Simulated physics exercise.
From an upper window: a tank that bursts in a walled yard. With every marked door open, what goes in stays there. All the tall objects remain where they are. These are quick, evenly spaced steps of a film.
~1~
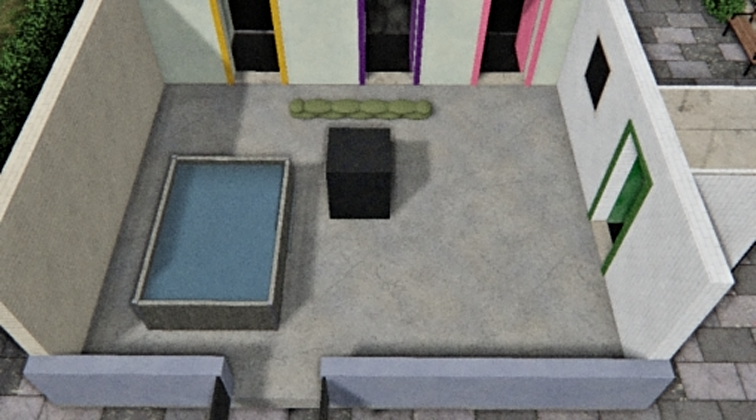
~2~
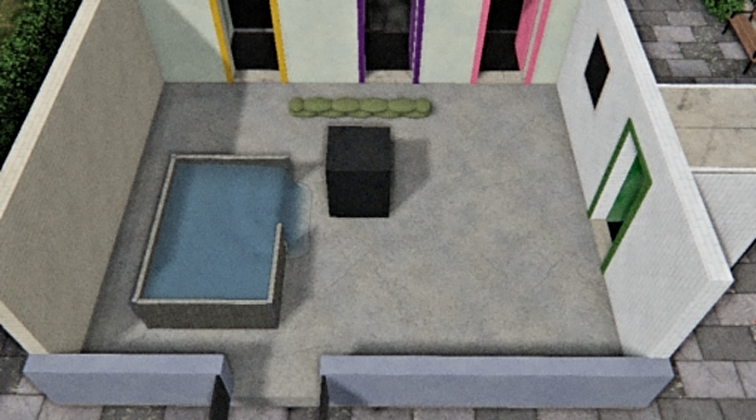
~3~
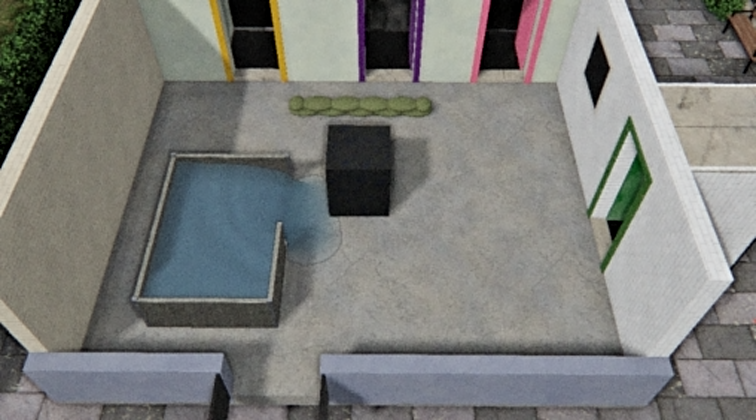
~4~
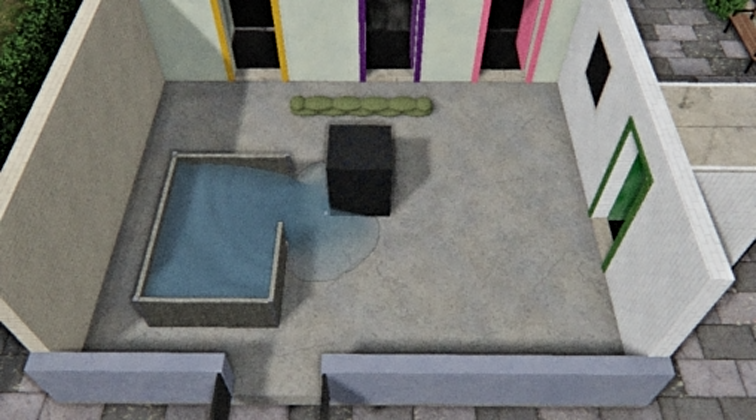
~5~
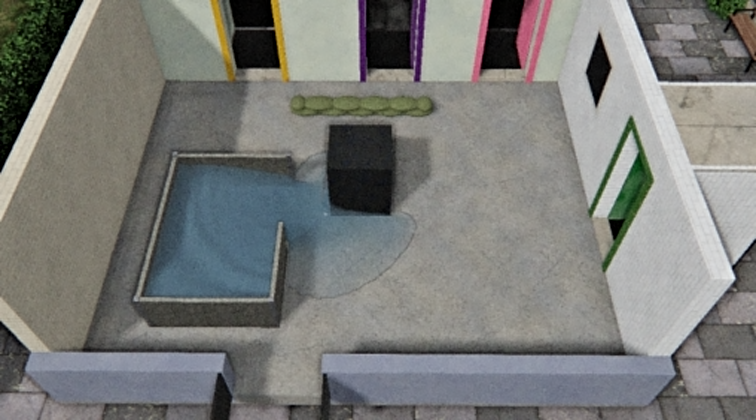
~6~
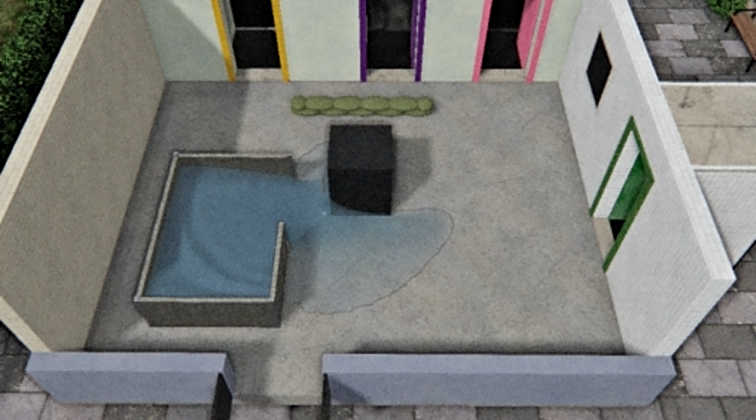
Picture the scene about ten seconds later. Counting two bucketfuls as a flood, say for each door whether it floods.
In order: Yellow door: Not too much gets in there, green door: Too much gets in there, purple door: Not too much gets in there, pink door: Not too much gets in there.
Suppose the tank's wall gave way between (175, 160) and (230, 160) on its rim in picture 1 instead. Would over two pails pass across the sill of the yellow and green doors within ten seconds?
Taking them in turn, yellow ends up above and green ends up below.
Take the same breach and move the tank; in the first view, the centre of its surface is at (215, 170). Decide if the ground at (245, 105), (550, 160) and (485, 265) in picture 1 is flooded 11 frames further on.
Points in order: Not reached; inundated; not reached.
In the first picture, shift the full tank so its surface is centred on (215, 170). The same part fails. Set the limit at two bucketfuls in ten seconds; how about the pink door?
As I see it, the pink door overshoots.
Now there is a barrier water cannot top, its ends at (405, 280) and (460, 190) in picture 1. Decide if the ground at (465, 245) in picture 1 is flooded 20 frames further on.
That spot would be high and dry.
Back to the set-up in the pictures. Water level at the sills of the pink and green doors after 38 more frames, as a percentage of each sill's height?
Approx. 40 % followed by 300 %.
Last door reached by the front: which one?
That would be the purple door.
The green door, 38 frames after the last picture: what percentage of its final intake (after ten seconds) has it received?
My estimate is close to 75 per cent.
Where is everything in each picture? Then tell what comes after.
In the first picture, the water tank at (219, 228) is whole and still.
In the second picture, the front is at (294, 255), out from the gap at (285, 209).
In the third picture, water pours out at (285, 210) and has run to (321, 257).
In the fourth picture, the front is at (374, 234), out from the gap at (286, 211).
In the fifth picture, water pours out at (287, 211) and has run to (410, 231).
In the sixth picture, water pours out at (287, 210) and has run to (445, 234).
A moment on, water covers 25 % of the floor; the yellow door not reached, the green door not reached, the purple door not reached, the pink door not reached.
Next, water covers 50 % of the floor; the yellow door wet at the sill, nothing in, the green door under two buckets in, the purple door not reached, the pink door not reached.
Then, water covers 65 % of the floor; the yellow door wet at the sill, nothing in, the green door over two buckets in, the purple door not reached, the pink door not reached.
Later, water covers 80 % of the floor; the yellow door wet at the sill, nothing in, the green door far over two buckets in, the purple door not reached, the pink door wet at the sill, nothing in.
In the end, water covers 95 % of the floor; the yellow door wet at the sill, nothing in, the green door far over two buckets in, the purple door wet at the sill, nothing in, the pink door under two buckets in.
